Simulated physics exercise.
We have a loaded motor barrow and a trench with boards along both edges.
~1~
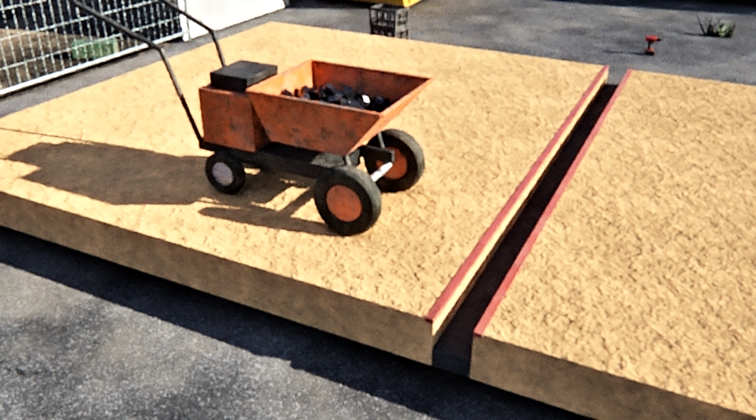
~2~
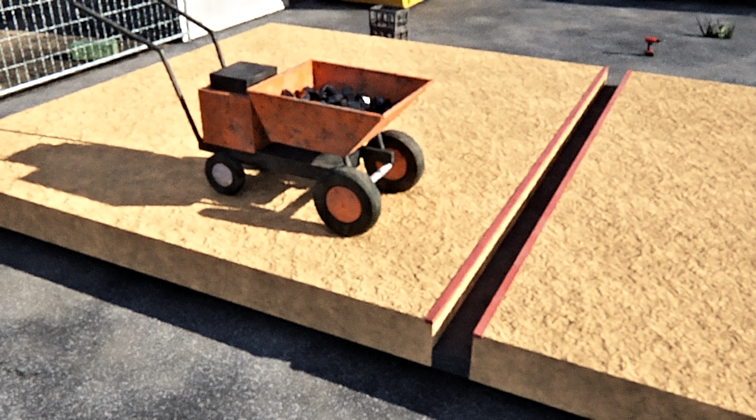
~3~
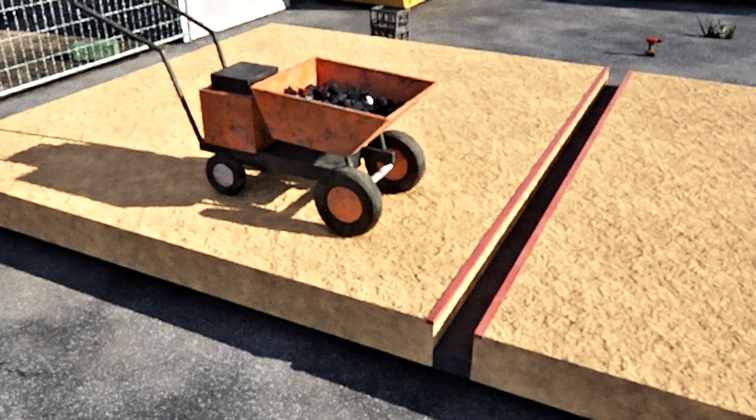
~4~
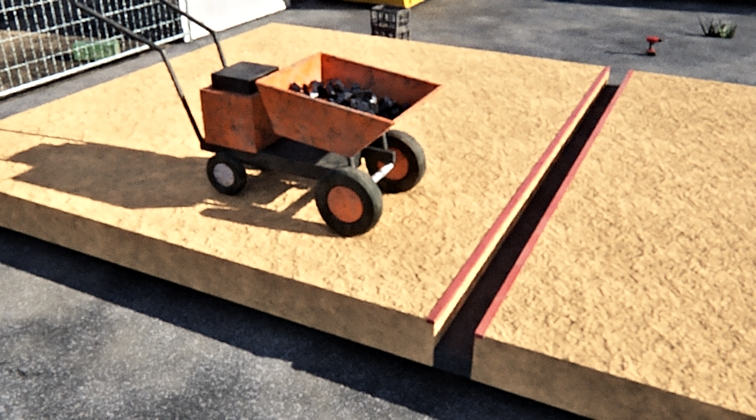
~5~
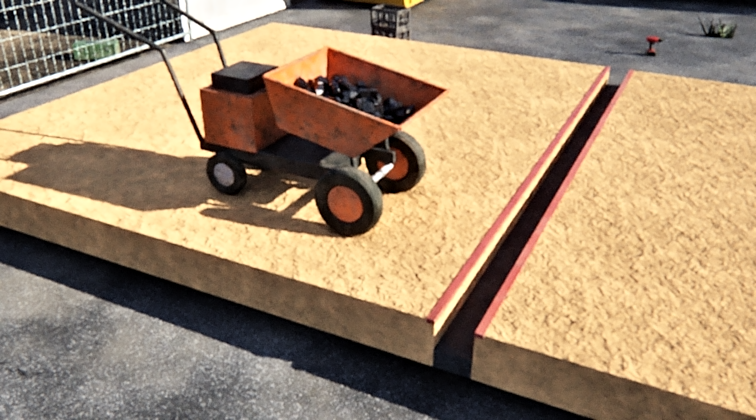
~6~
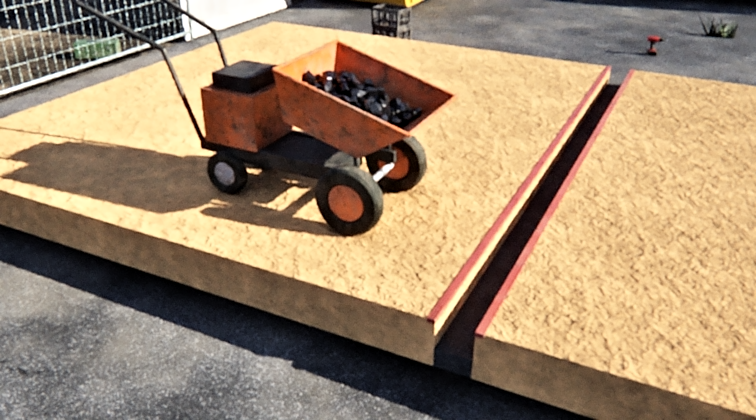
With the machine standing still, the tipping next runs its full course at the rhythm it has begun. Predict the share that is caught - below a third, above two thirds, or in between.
The share caught is in between a third and two thirds.
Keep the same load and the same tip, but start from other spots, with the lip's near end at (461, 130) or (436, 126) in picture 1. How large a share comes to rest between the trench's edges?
The first gives close to 0 per cent and the second 20 per cent.
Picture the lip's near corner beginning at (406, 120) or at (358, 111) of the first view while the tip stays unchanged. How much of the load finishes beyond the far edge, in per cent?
Position 1: Near 10 %; position 2: Near 0 %.
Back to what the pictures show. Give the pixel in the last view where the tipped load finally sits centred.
Around (502, 247).
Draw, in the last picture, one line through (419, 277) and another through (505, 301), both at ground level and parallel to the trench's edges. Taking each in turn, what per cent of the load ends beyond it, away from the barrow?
About 80 and 0 %.
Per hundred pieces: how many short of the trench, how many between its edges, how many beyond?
Shares - short: 20 %, between: 60 %, beyond: 5 %.
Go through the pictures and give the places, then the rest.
The first frame shows lip of the skip at (381, 116), level; top of the load at (334, 100), lumps of coal; first edge of the trench at (452, 286); far edge at (498, 299), the trench under half as wide as the skip, and about as deep as wide.
The second frame shows lip of the skip at (382, 117), level; top of the load at (334, 101).
The third frame shows lip of the skip at (387, 120), tipped barely; top of the load at (325, 97).
The fourth frame shows lip of the skip at (393, 124), tipped a little; top of the load at (328, 104).
The fifth frame shows lip of the skip at (400, 129), tipped a little; top of the load at (325, 96).
The sixth frame shows lip of the skip at (408, 135), tipped clearly; top of the load at (332, 92); first edge of the trench at (454, 286); far edge at (500, 299).
Soon, skip tipped steeply; all in the skip.
A while on, skip tipped right over; most in the skip; a small part short of the trench; a small part in or heaped over the trench.
Towards the end, skip tipped right over; about a quarter in the skip; about a quarter short of the trench; about half in or heaped over the trench; a stray few beyond it.
Finally, skip tipped right over; about a quarter in the skip; about a quarter short of the trench; about half in or heaped over the trench; a stray few beyond it.
